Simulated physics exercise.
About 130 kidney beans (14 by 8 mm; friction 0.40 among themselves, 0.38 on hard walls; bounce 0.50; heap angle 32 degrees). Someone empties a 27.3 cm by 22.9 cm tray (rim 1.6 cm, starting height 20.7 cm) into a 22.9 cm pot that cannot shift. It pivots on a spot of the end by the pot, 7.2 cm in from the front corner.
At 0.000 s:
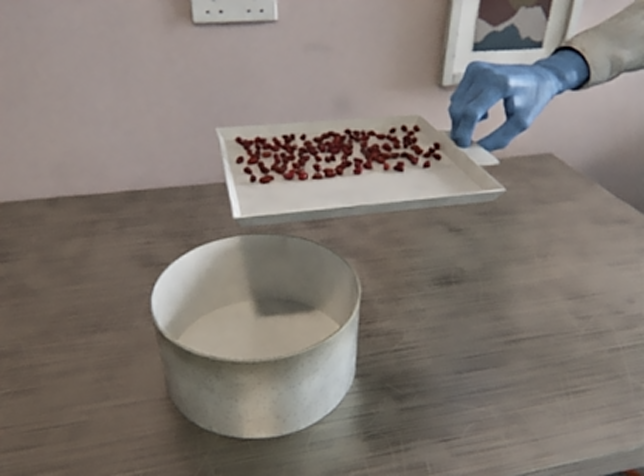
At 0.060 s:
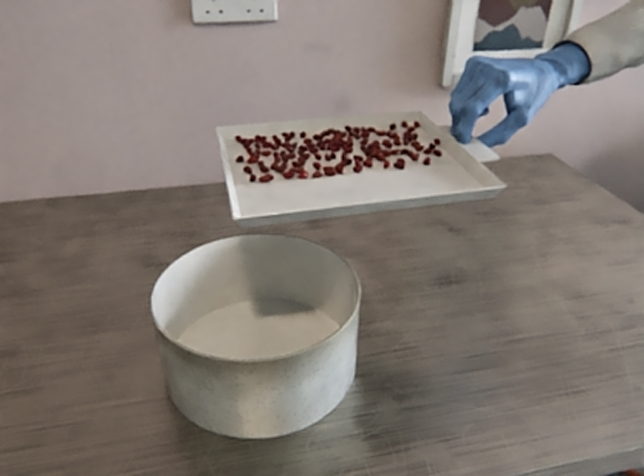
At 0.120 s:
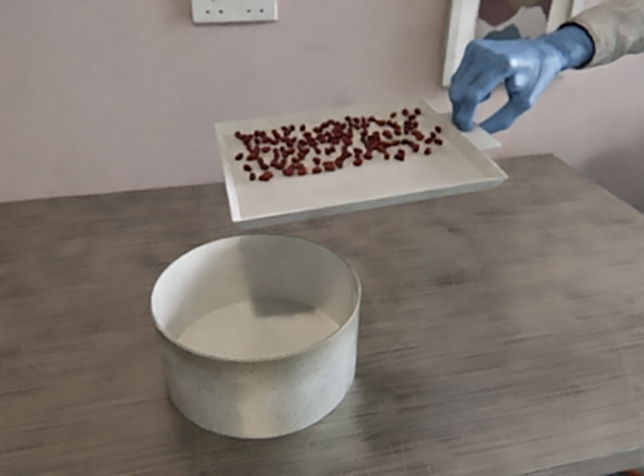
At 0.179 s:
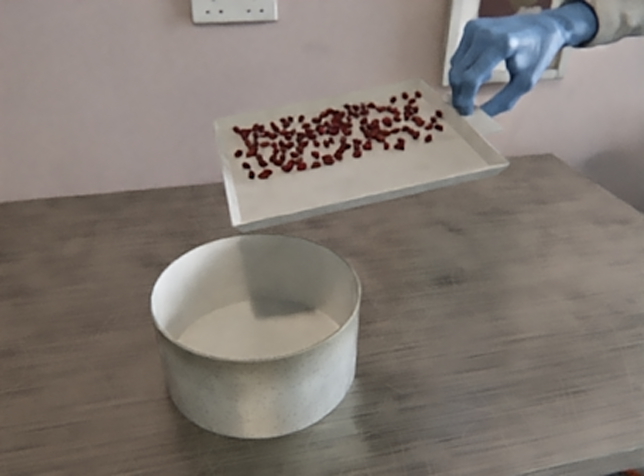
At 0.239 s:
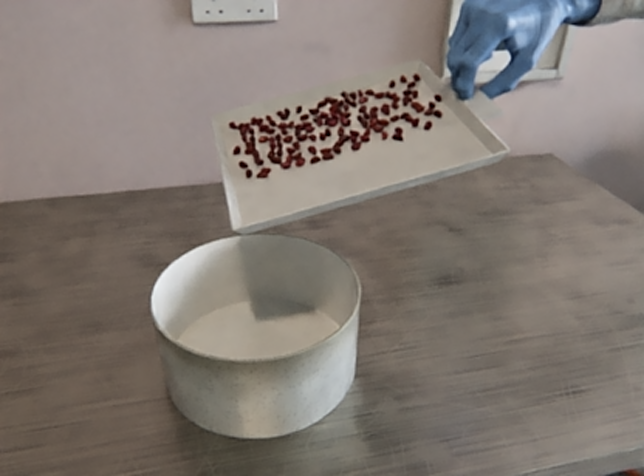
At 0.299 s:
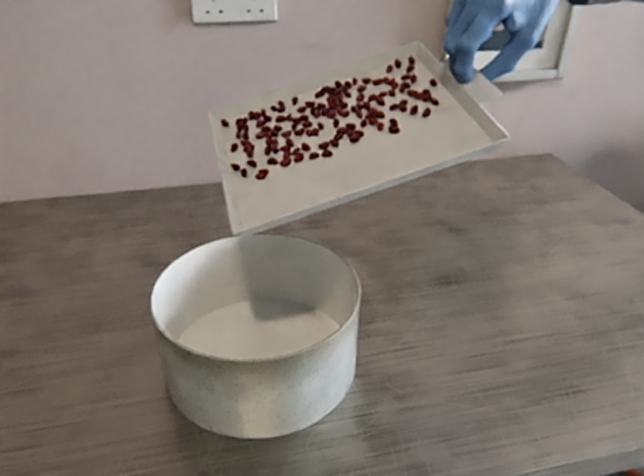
The clip opens with a blue-gloved hand holding the right end of a pale, level tray of dark red beans above a round, open pot on a wooden table. The hand then lifts that end steadily, tilting the tray down toward the left, while the beans stay spread across its surface.
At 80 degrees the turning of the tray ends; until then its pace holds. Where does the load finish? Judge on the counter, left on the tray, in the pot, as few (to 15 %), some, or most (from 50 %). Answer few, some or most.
Counter: Few, tray: Few, pot: Most.
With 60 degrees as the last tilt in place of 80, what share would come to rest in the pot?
It would be near 85 per cent.
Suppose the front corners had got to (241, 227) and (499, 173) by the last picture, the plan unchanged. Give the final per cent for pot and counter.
Pot 100, counter 0.
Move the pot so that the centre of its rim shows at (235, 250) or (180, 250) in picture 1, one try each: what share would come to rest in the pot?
About 45 and 30 per cent.
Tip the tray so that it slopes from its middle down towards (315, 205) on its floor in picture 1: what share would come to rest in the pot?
Some 100 per cent.
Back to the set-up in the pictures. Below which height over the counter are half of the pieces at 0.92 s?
Some 10 cm.
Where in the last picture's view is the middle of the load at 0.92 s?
Near (215, 316).
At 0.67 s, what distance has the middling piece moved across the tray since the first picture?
About 13 cm.
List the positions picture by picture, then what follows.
The first frame shows tray tilt 0 degrees, front corners at (241, 213) and (496, 187); middle of the pieces at (336, 152); pot at (257, 286).
The second frame shows tray tilt 1 degrees, front corners at (241, 213) and (496, 184); middle of the pieces at (336, 149).
The third frame shows tray tilt 5 degrees, front corners at (240, 216) and (498, 174), lowest corner left front; middle of the pieces at (335, 142).
The fourth frame shows tray tilt 9 degrees, front corners at (240, 219) and (499, 161), lowest corner left front; middle of the pieces at (335, 133).
The fifth frame shows tray tilt 14 degrees, front corners at (240, 222) and (499, 148), lowest corner left front; middle of the pieces at (333, 123).
The sixth frame shows tray tilt 19 degrees, front corners at (240, 225) and (499, 136), lowest corner left front; middle of the pieces at (332, 115); pot at (257, 286). The tray's pace is about 80 degrees a second.
Then, at 0.67 s, tilt 49 degrees; the tray holds 95 %, the pot 0 %.
After 0.92 s, tilt 69 degrees; the tray holds 25 %, the pot 55 %.
Then, at 1.27 s, tilt 80 degrees; the tray holds 0 %, the pot 95 %.
At rest (2.3 s), counter 5 %, tray 0 %, pot 95 %.
